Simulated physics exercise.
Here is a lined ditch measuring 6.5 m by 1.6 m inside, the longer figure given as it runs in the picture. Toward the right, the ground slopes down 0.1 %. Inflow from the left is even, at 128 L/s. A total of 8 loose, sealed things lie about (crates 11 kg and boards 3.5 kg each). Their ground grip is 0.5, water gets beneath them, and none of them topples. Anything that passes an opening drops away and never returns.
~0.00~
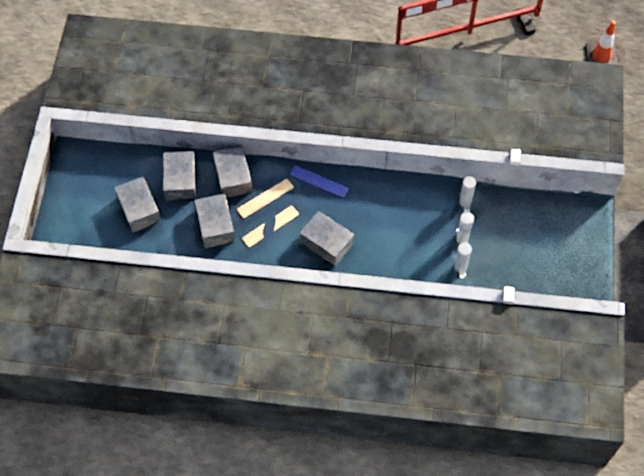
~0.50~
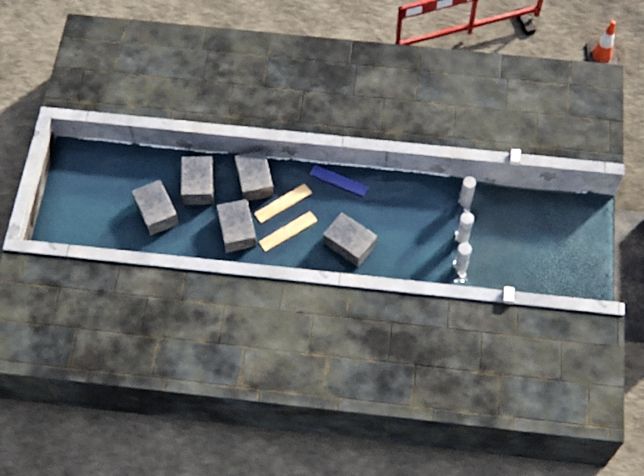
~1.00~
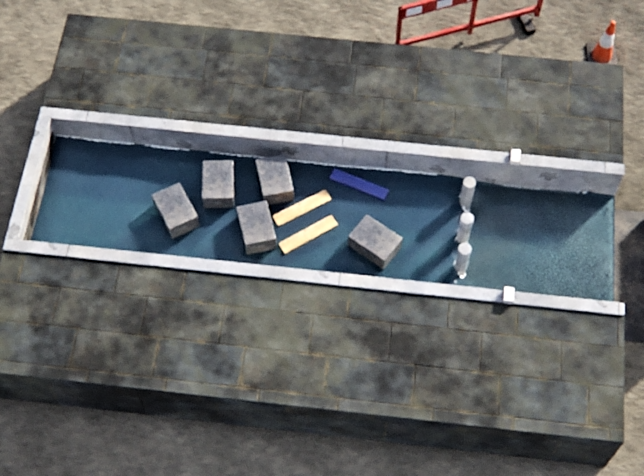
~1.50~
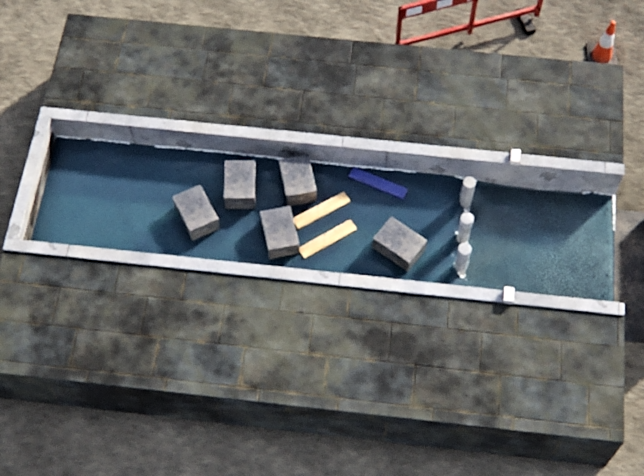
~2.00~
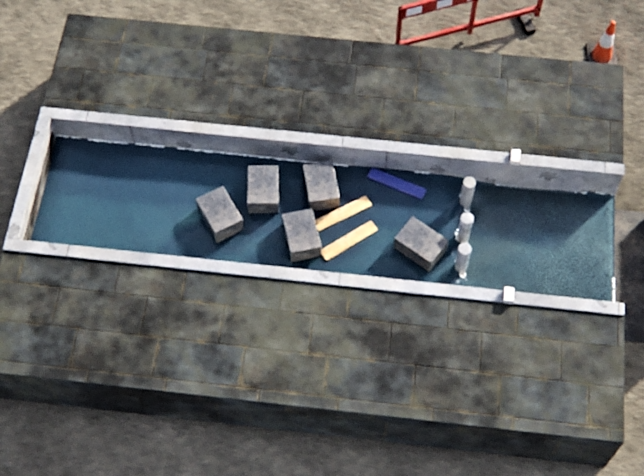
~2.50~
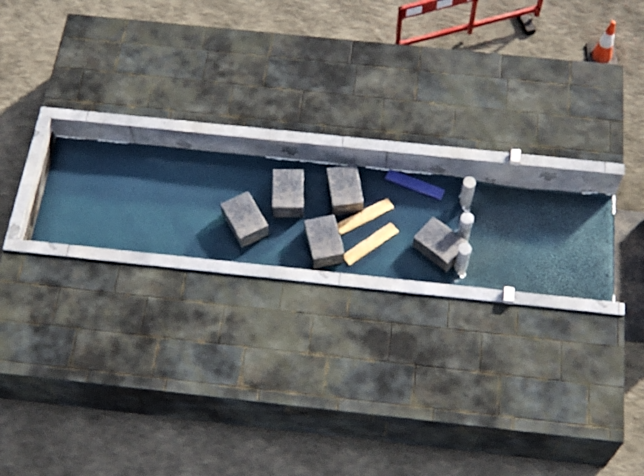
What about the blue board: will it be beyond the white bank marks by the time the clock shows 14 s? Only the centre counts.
Result for the blue board: It goes beyond.
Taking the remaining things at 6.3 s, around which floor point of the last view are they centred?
The centre sits near (412, 244).
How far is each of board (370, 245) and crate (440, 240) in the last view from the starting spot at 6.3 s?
The one named first has moved 200 cm, the other 140 cm.
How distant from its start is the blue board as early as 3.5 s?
Displacement by then near 150 cm.
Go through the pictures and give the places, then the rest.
The blue board at (319, 181) floats; 16 cm deep round most things; 0 of 8 have shifted, in the first picture.
The blue board at (339, 180), afloat, 23 cm from its start; 16 cm deep round most things; 8 of 8 have shifted, in the second picture.
The blue board at (359, 184) floats, 47 cm from its start; about 1420 L in view; 8 of 8 have shifted, in the third picture.
The blue board at (378, 182), afloat, 69 cm from its start; about 1420 L in view; 8 of 8 have shifted, in the fourth picture.
The blue board at (397, 183) floats, 90 cm from its start; 16 cm deep round most things; 8 of 8 have shifted, in the fifth picture.
The blue board at (415, 184), afloat, 112 cm from its start; about 1420 L in view; 8 of 8 have shifted, in the sixth picture.
After 3.5 s the blue board is near (468, 187), 1.7 m from its start, afloat; 0 of 8 are over the mark; 8 afloat.
After 6.3 s the blue board has gone out; 1 of 8 are over the mark; 7 afloat.
After 10.0 s the blue board has gone out; 1 of 8 are over the mark; 7 afloat.
After 14.0 s the blue board has gone out; 1 of 8 are over the mark; 7 afloat.
